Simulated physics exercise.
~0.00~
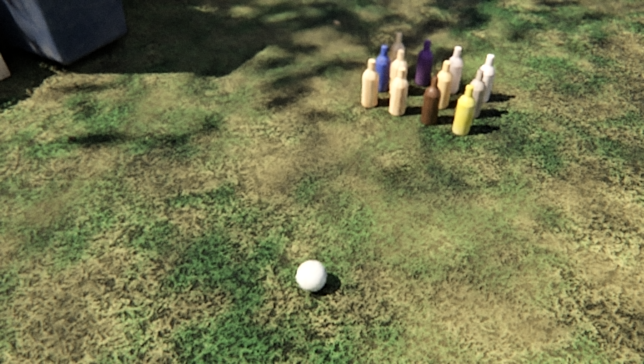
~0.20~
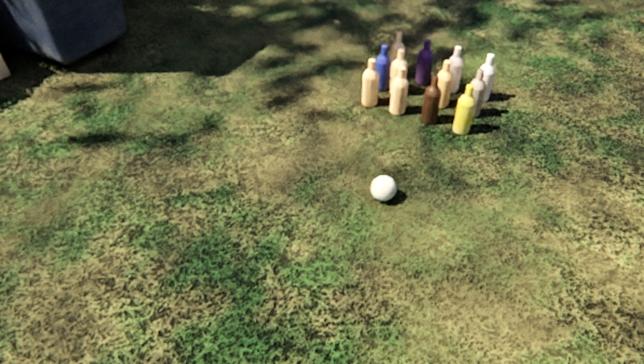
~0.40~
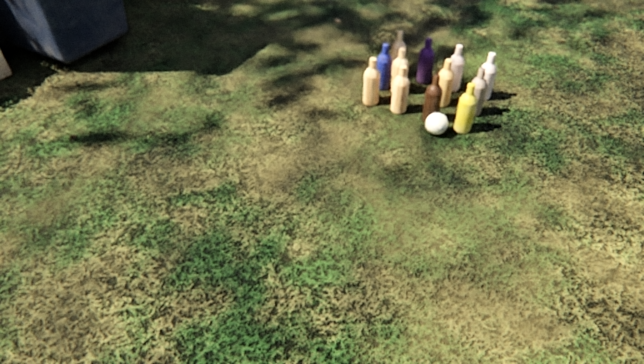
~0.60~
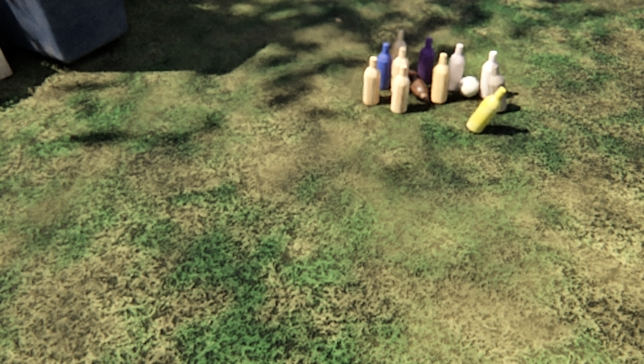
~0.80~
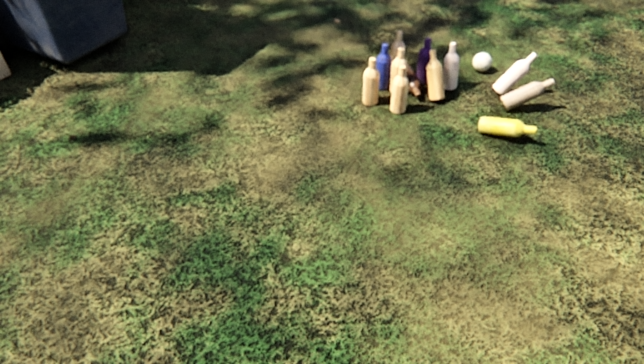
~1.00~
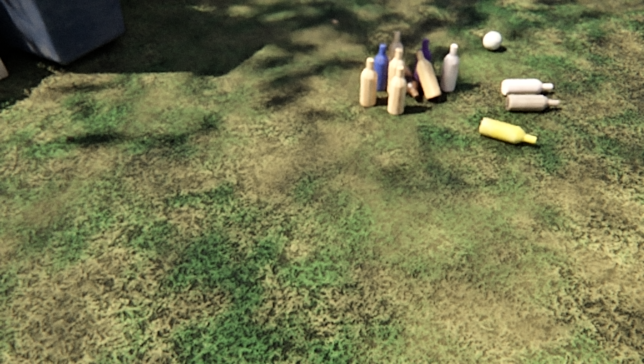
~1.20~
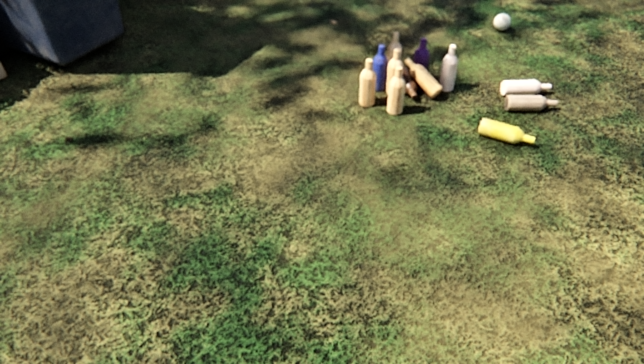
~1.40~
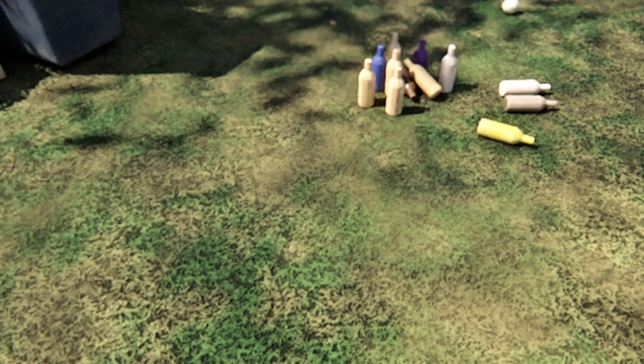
On a patchy green and brown lawn seen from above, with tree shadows across the top and a dark bin at the upper left, a cluster of bottle-shaped skittles stands at the upper right. Most are pale, with blue, purple, brown and yellow ones among them. A white ball rolls up and rightward from the lower middle and strikes the brown and yellow skittles at the front. The yellow one tips over to the right, and two pale ones fall beyond it. Another pale one leans over within the group, while the blue and purple skittles stay standing as the ball rolls away toward the top edge.
